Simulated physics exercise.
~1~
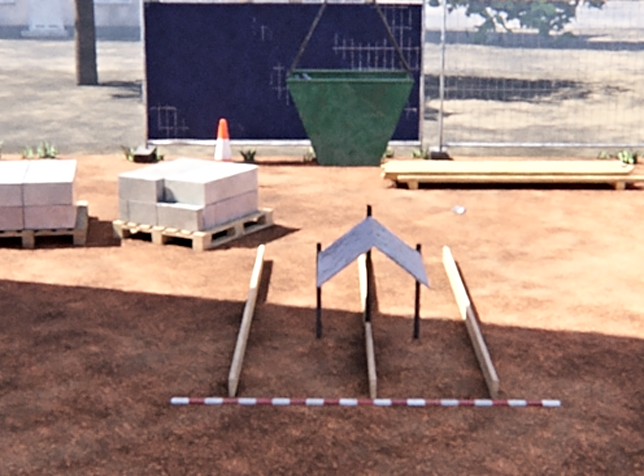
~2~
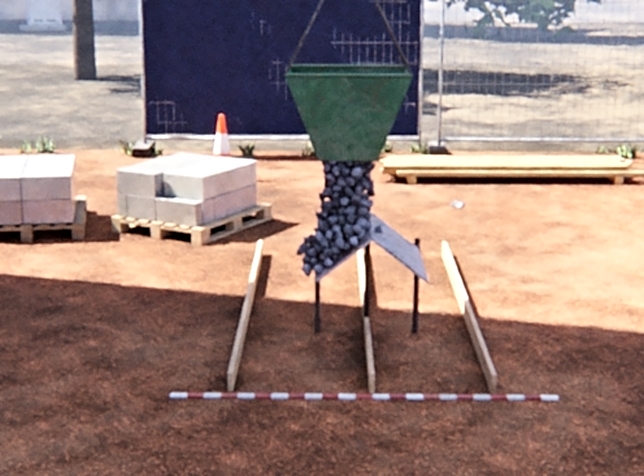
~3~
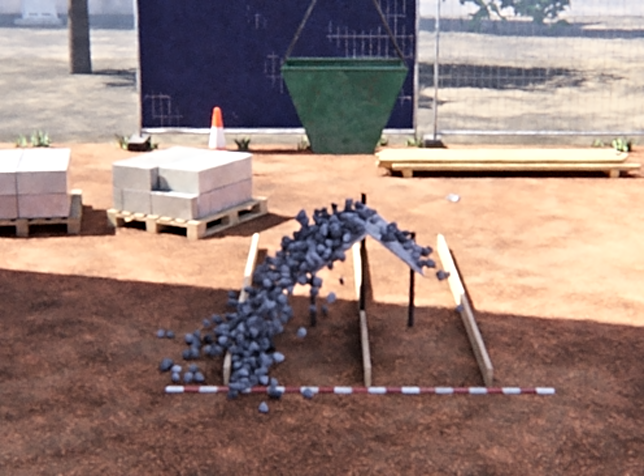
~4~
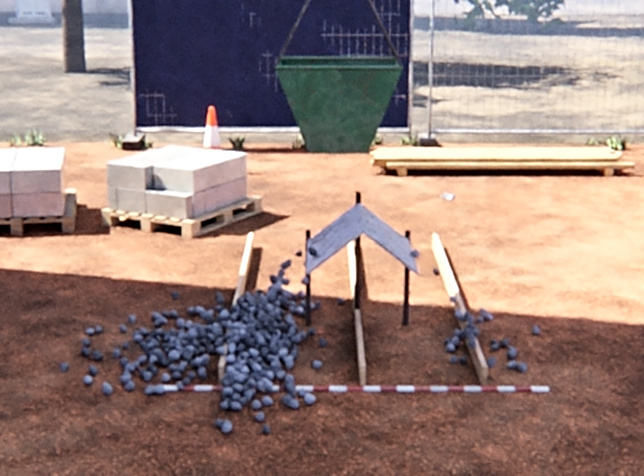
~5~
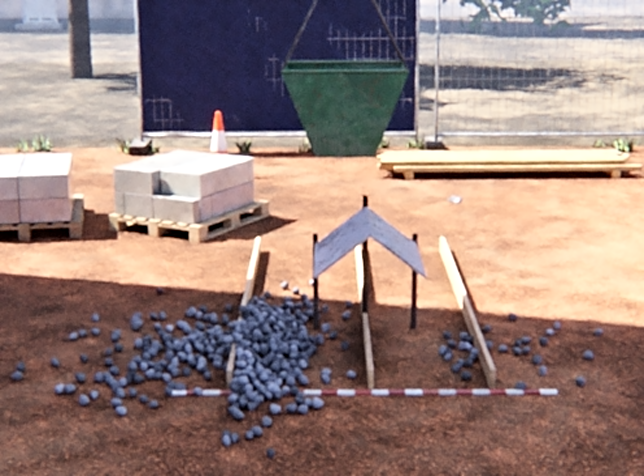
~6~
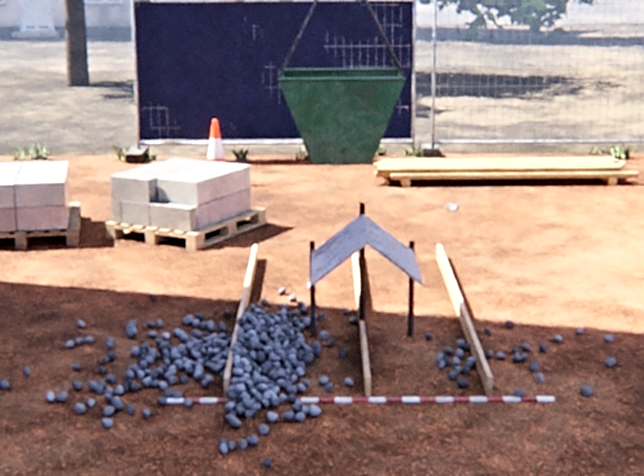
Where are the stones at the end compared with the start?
At the start the stones are out of sight in the green skip. By the end they lie scattered on the ground, mostly heaped in the left bay and spilling past its left plank, with a few around the right-hand plank.
